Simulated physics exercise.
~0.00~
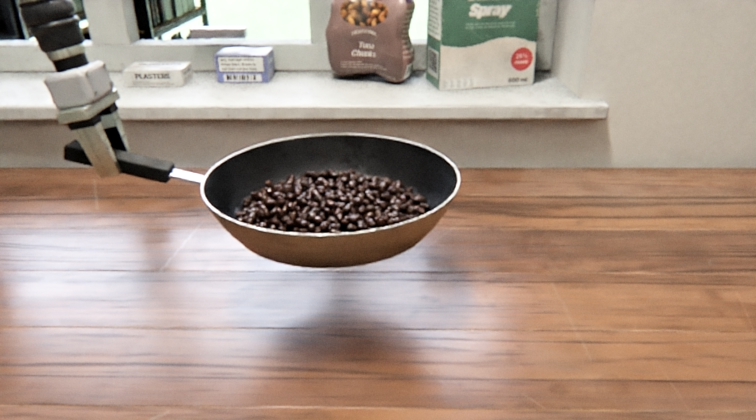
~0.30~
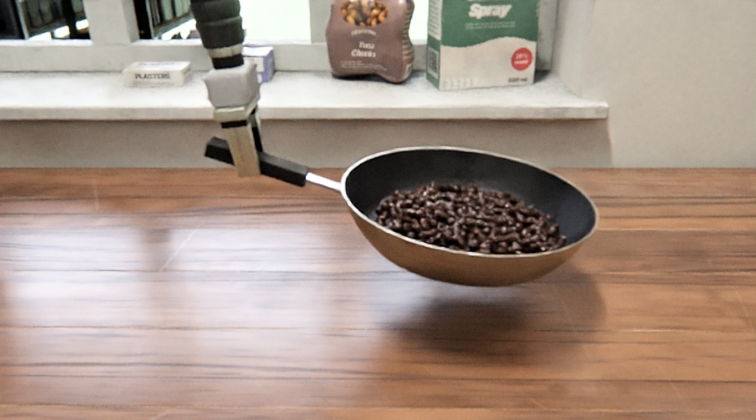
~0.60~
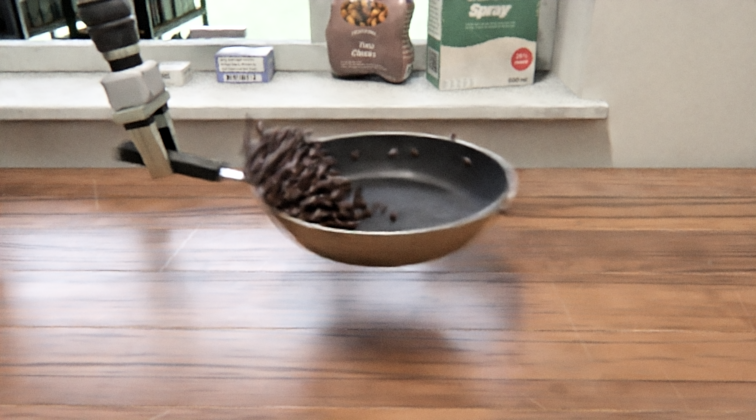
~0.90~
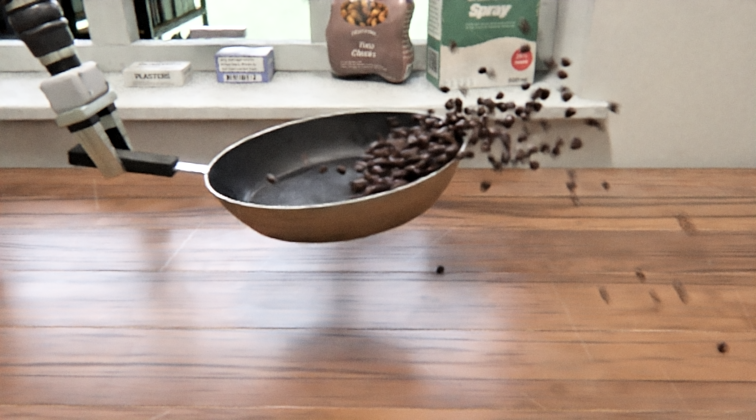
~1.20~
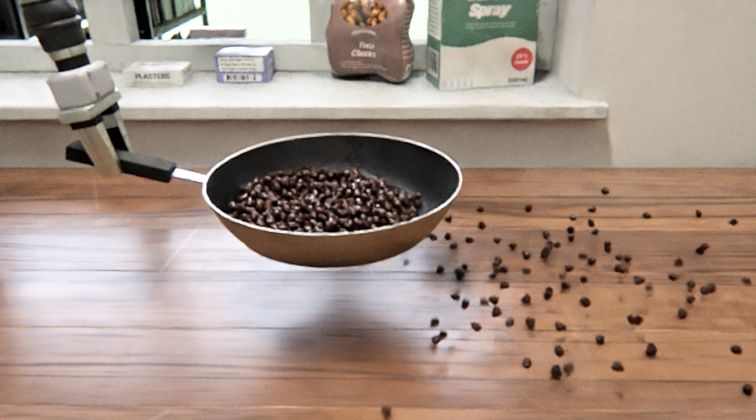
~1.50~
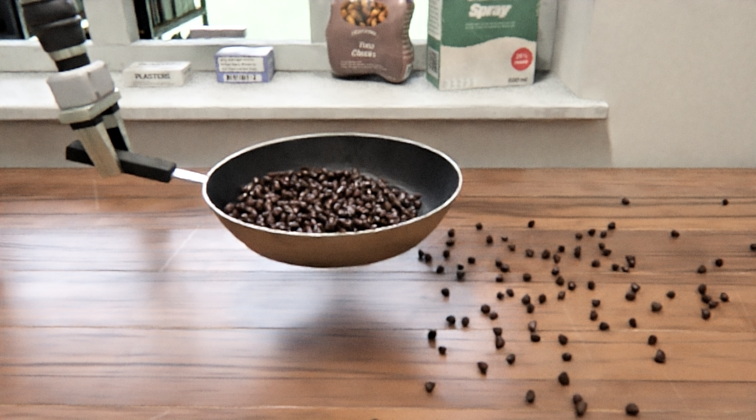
A robot arm at the left holds a black-lined frying pan with a brown outside, filled with dark beans, above a wooden table seen from the side and slightly above. Behind it, a pale windowsill holds small boxes, a brown pouch and a green and white spray box. The arm swings the pan right, then back left, and the beans pile up against the handle side. As the pan moves farther left and tips, beans fly over its right rim. The pan settles level, still holding most of the beans, while the spilled ones lie scattered across the table's right side.
